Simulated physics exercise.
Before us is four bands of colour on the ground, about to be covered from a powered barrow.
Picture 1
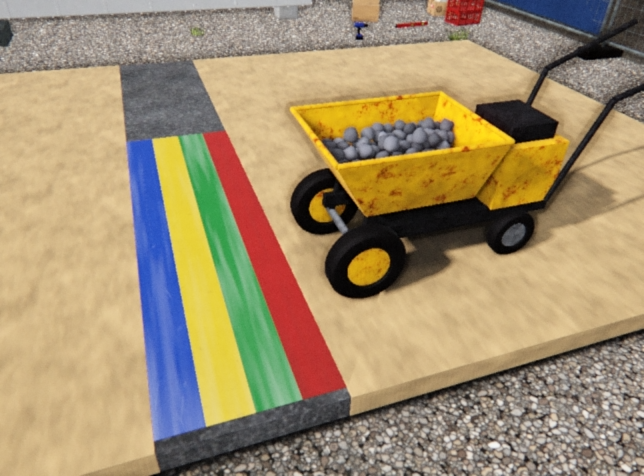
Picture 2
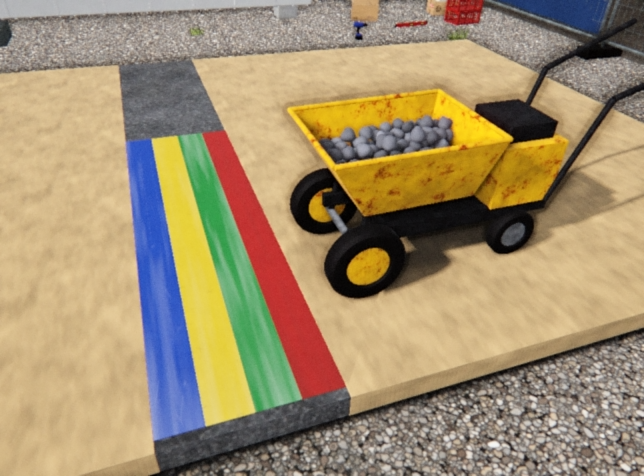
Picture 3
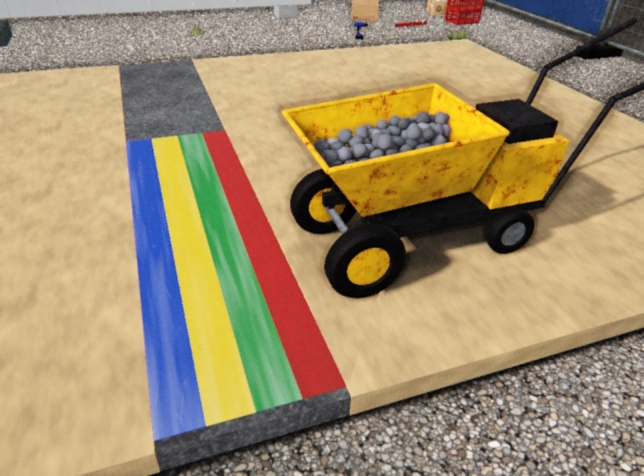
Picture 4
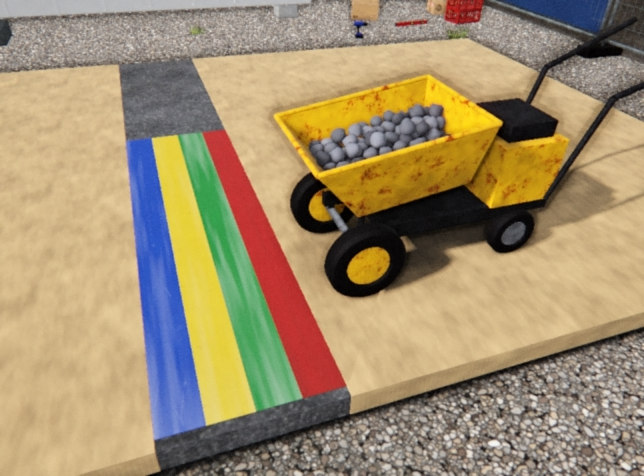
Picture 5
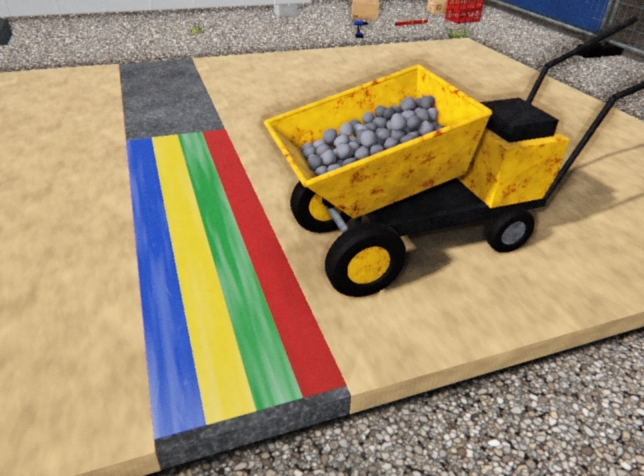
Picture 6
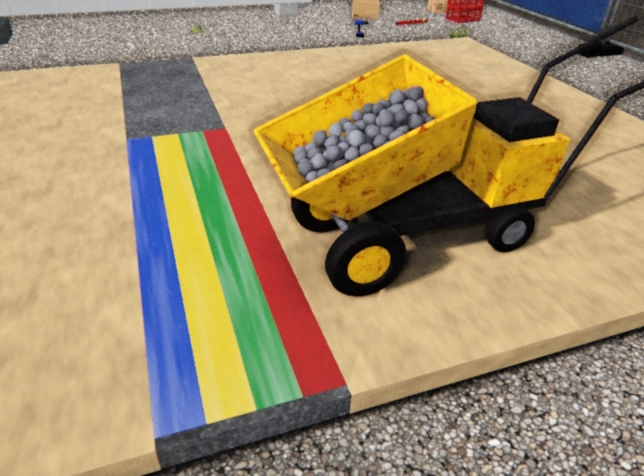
On a sandy slab edged by gravel, a yellow powered barrow filled with round grey cobbles stands to the right of blue, yellow, green and red strips, its skip level. The skip then tilts gradually toward the strips, its left lip lowering and its back end rising, while the wheels stay still.
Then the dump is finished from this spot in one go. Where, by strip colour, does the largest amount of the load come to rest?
On the yellow strip.
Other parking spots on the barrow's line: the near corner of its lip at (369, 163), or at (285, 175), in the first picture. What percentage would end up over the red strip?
Try 1 about 0 %, try 2 about 0 %.
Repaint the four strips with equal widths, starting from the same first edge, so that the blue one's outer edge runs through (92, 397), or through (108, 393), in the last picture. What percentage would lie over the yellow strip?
Near 30 and 30 in a hundred.
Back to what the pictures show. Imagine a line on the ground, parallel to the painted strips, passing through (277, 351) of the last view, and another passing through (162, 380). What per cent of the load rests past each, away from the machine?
Close to 70 % and 10 %, in that order.
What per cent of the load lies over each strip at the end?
In percent: Red strip 0, green strip 10, yellow strip 30, blue strip 20.
Shortly afterwards, skip tipped steeply; the whole lot in the skip.
Next, skip tipped right over; all but a few in the skip; only a few over the green strip; a little over the yellow strip; only a few over the blue strip.
Some moments later, skip tipped right over; near a third in the skip; a little over the green strip; near a quarter over the yellow strip; near a quarter over the blue strip; a little off the paint.
In the end, skip tipped right over; near a quarter in the skip; none at all over the red strip; a little over the green strip; near a third over the yellow strip; near a quarter over the blue strip; a little off the paint.
